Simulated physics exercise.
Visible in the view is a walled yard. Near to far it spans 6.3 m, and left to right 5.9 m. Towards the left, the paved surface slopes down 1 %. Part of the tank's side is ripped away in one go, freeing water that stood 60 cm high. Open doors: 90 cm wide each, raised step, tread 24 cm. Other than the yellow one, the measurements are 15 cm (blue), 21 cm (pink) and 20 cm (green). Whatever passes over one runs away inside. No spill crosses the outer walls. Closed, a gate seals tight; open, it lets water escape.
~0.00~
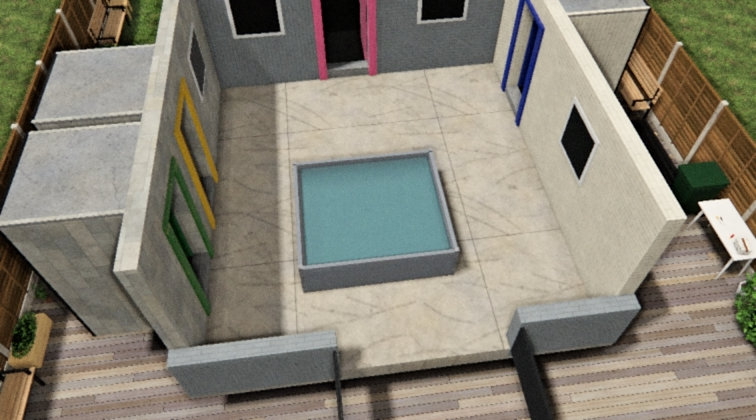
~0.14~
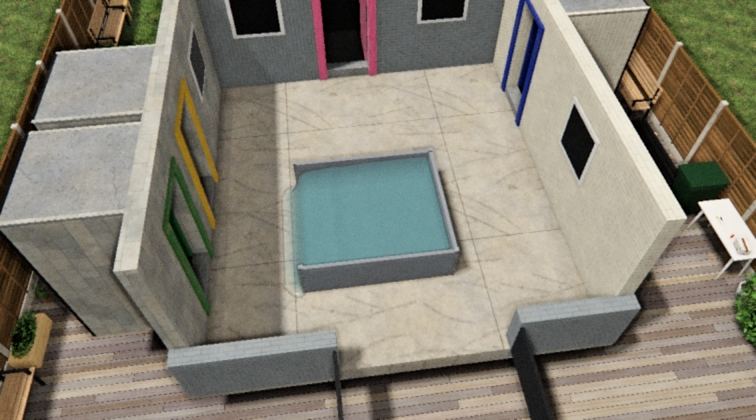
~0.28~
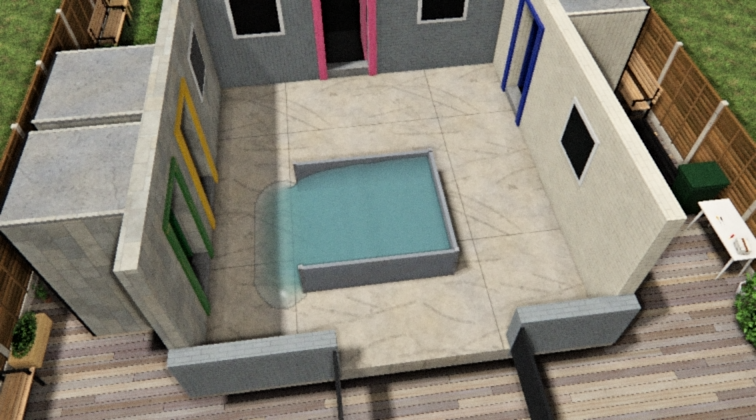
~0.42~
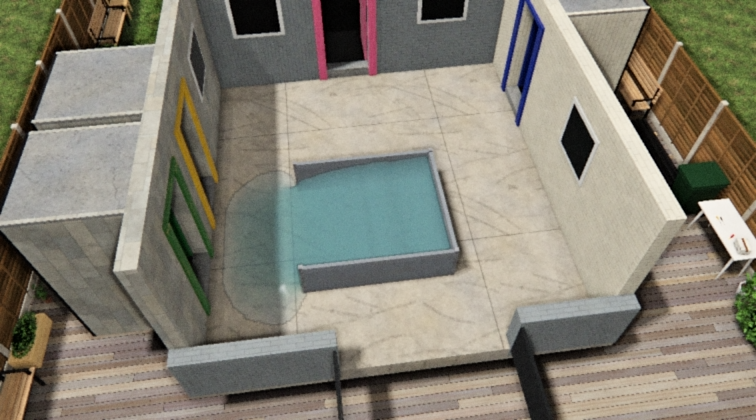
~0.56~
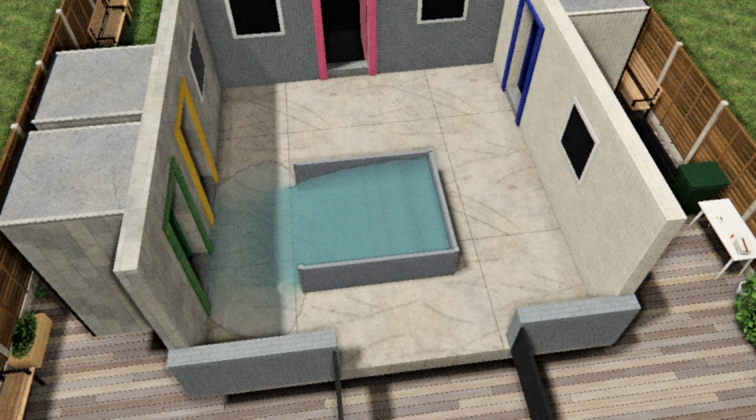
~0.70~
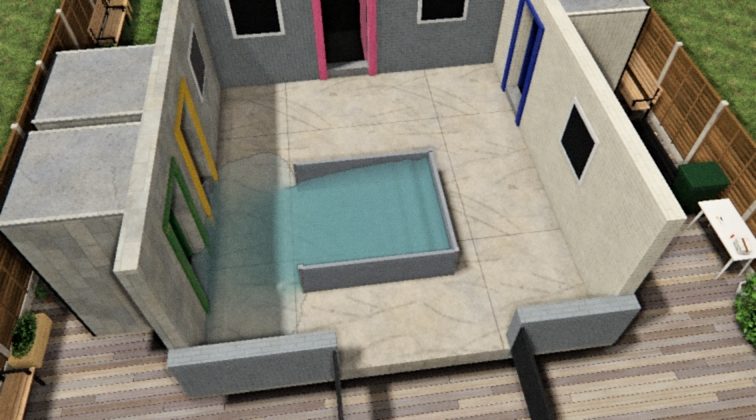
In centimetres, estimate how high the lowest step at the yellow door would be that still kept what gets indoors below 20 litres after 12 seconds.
It comes to roughly 31 cm.
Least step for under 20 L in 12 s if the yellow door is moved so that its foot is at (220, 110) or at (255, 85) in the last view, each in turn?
About 18 cm for the first and 22 cm for the second.
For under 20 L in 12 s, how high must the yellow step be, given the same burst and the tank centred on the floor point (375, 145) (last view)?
Then roughly 30 cm.
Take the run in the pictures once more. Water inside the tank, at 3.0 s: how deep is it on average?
The average depth is some 14 cm.
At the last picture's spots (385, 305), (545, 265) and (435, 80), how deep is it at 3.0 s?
I'd read roughly 5, 0 and 0 cm there.
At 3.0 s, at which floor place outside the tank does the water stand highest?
Around (205, 372).
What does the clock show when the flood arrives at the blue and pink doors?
Arrival: Blue 5.0 s, pink 2.8 s.
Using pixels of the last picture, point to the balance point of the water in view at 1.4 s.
(319, 236), roughly.
After 1.4 s water covers 20 % of the floor, deepest (44 cm) near (223, 247); 35 cm at the yellow door, 25 litres in over its 21 cm step.
After 3.0 s water covers 45 % of the floor, deepest (37 cm) near (205, 372); 26 cm at the yellow door, 108 litres in over its 21 cm step.
After 12.0 s water covers 95 % of the floor, deepest (12 cm) near (216, 191); 11 cm at the yellow door, 115 litres in over its 21 cm step.
At the yellow door as built, the water arrived by 0.6 s and peaked near 37 cm at 1.8 s.
With a step of 27 cm, 49 litres would have come in within the 12 s; with 36.5 cm, 4 litres. So under 20 litres takes about 31 cm.
